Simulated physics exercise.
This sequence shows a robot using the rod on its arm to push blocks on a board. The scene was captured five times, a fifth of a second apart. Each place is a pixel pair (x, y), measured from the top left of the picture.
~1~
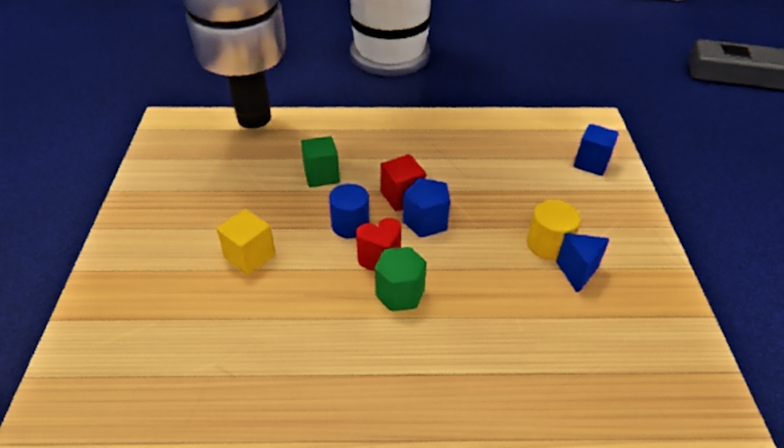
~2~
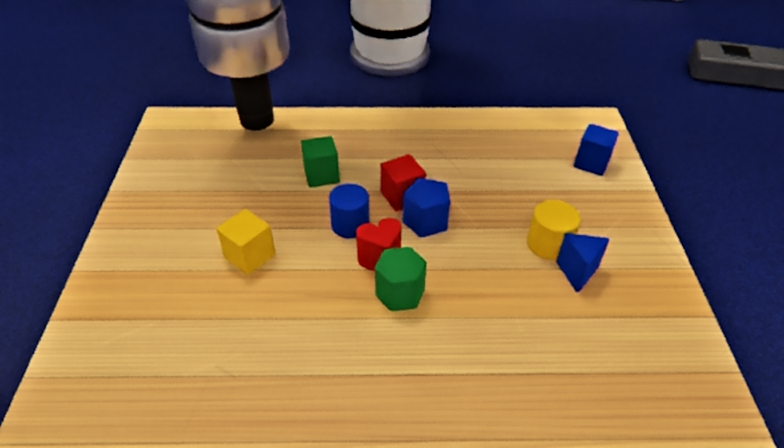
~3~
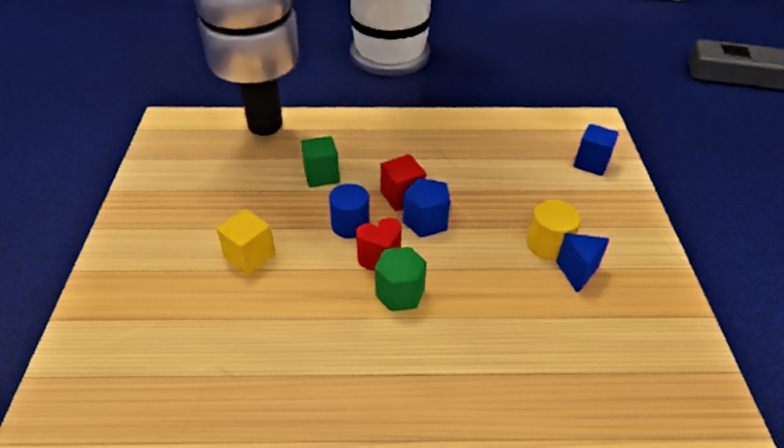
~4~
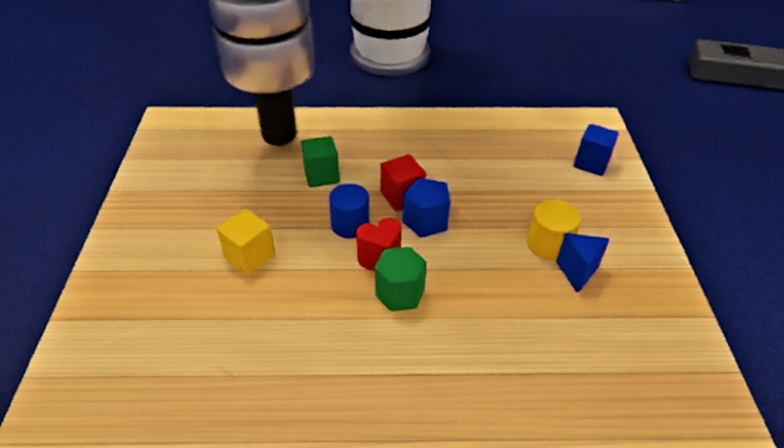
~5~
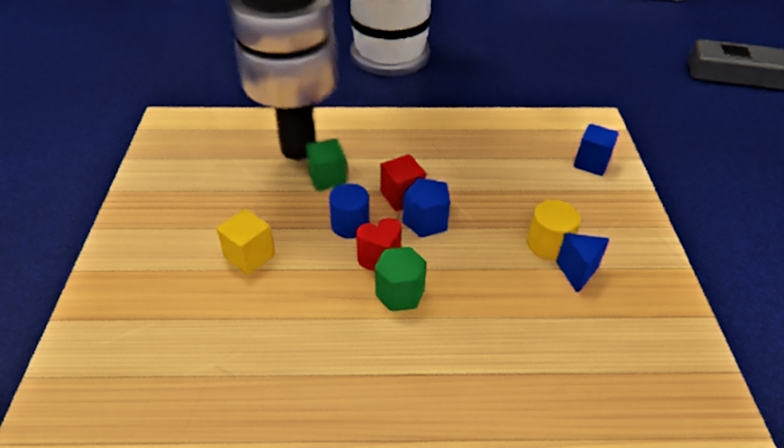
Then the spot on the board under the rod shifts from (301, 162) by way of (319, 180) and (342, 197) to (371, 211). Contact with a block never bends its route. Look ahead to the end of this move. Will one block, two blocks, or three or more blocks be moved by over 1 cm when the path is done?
This push will displace three or more blocks.
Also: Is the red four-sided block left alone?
No, that is not what happens.
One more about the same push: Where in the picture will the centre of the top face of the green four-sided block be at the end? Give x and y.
Pixel (406, 173).
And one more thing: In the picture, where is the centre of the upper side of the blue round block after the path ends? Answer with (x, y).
It comes to (359, 209).
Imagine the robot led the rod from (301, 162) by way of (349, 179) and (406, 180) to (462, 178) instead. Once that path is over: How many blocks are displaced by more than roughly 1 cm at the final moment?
Going by the path, three or more blocks will move.
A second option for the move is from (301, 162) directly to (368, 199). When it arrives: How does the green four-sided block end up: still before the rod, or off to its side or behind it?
Pushed ahead.
What follows on the original path. One third of the way, rod at (318, 167); green four-sided block at (349, 160), turned 40° anticlockwise.
Two thirds of the way, rod at (342, 184); green four-sided block at (379, 167), turned 90° anticlockwise; red four-sided block at (414, 166).
At the end, rod at (371, 198); green four-sided block at (406, 173), turned 105° anticlockwise; blue round block at (359, 209); red four-sided block at (435, 161); blue pentagonal block at (432, 194), turned 15° clockwise.
